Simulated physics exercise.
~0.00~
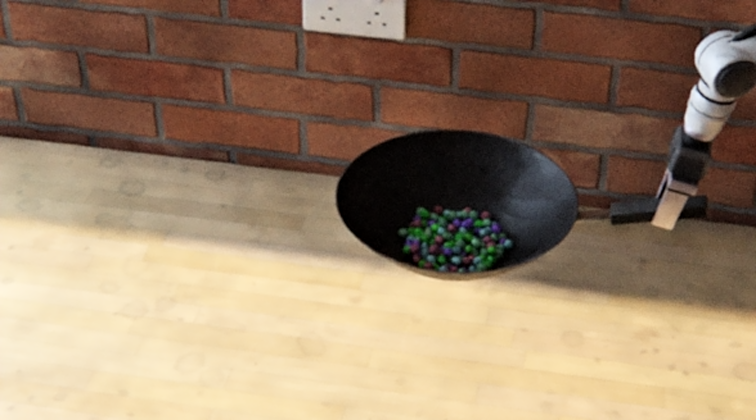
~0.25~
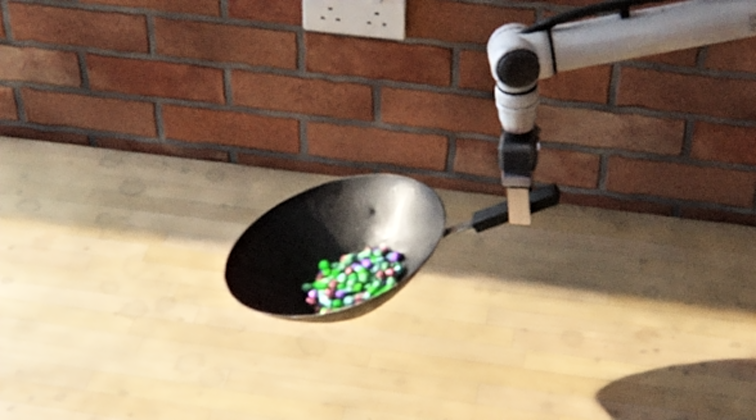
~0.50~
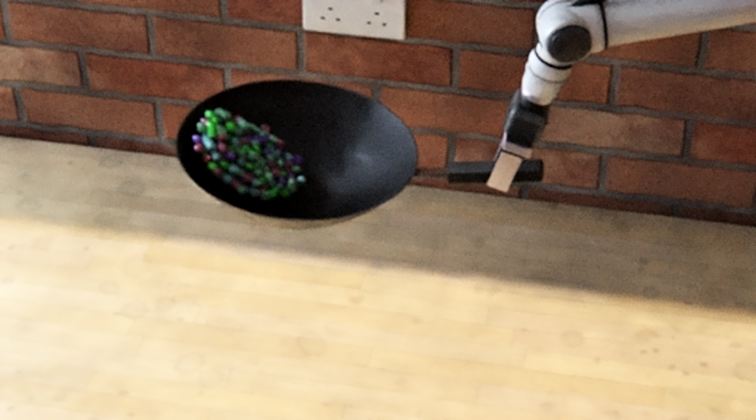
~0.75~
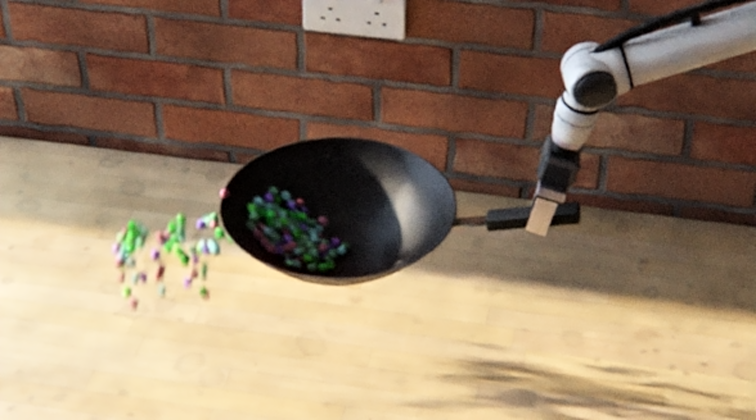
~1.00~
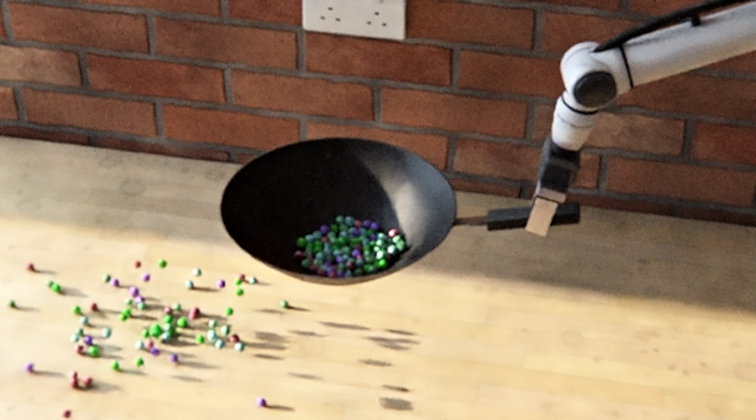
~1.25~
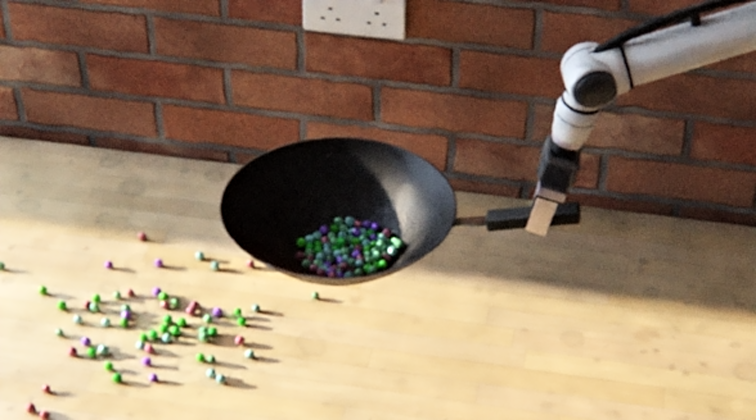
A robot arm swung a black wok full of small colourful balls to the left, tipping and lifting it, then drew it back down to the right as many balls flew over the left rim and scattered across the wooden table, leaving the rest inside.
